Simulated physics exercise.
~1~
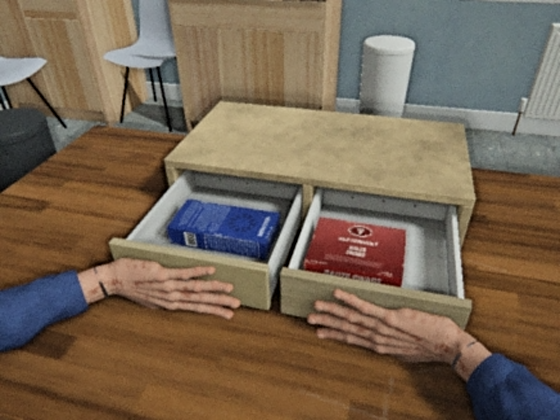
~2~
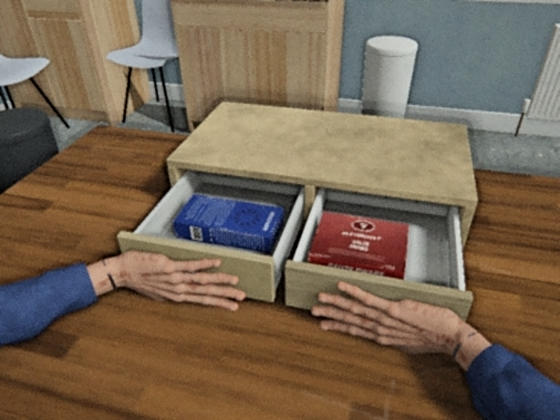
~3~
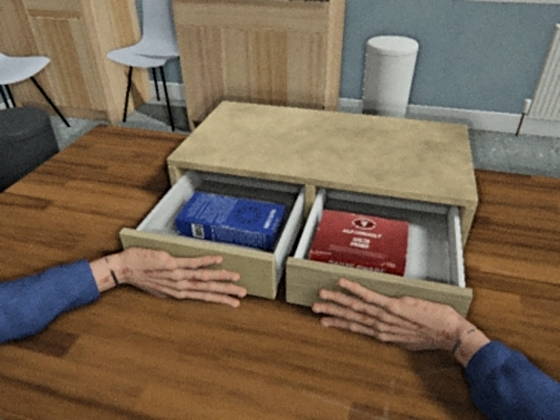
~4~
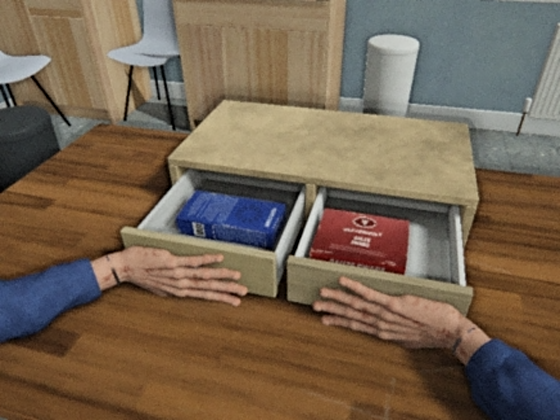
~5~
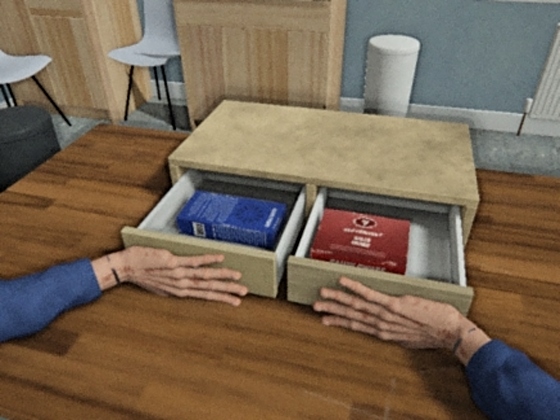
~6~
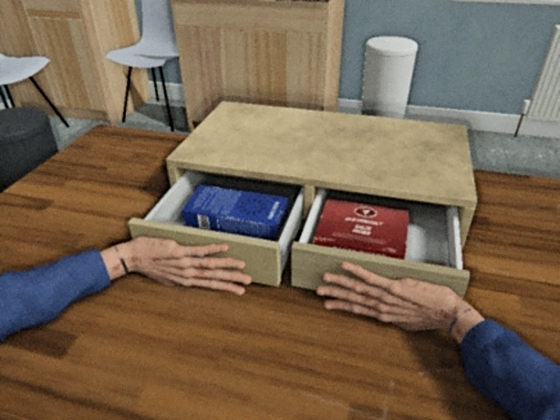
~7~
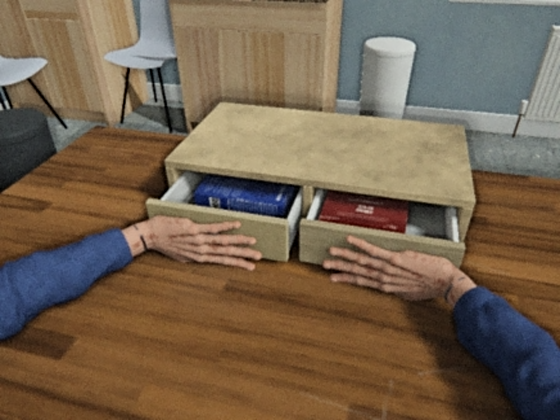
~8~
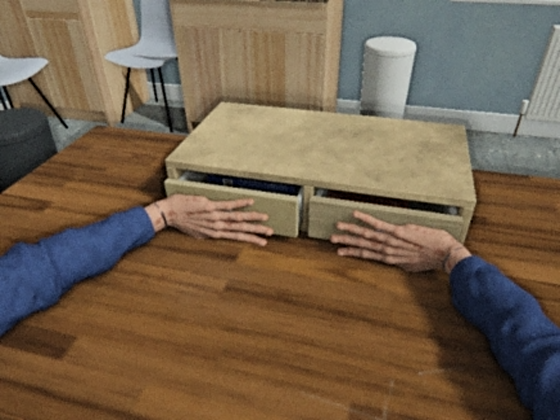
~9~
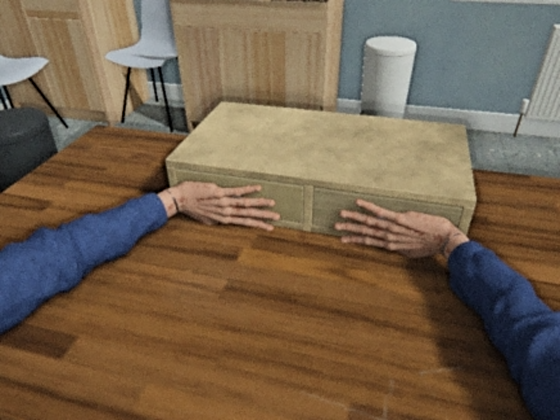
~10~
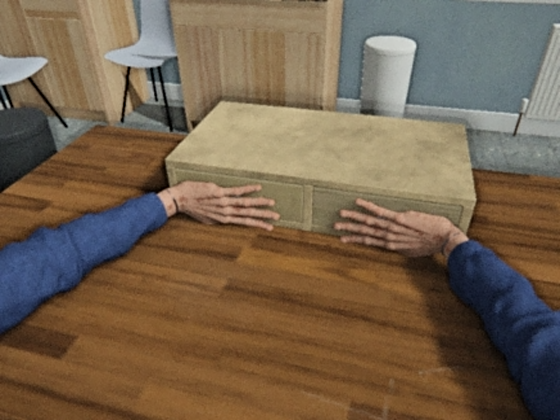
On a wooden table, two hands pushing side-by-side drawers holding a blue packet and a red box until both close fully.
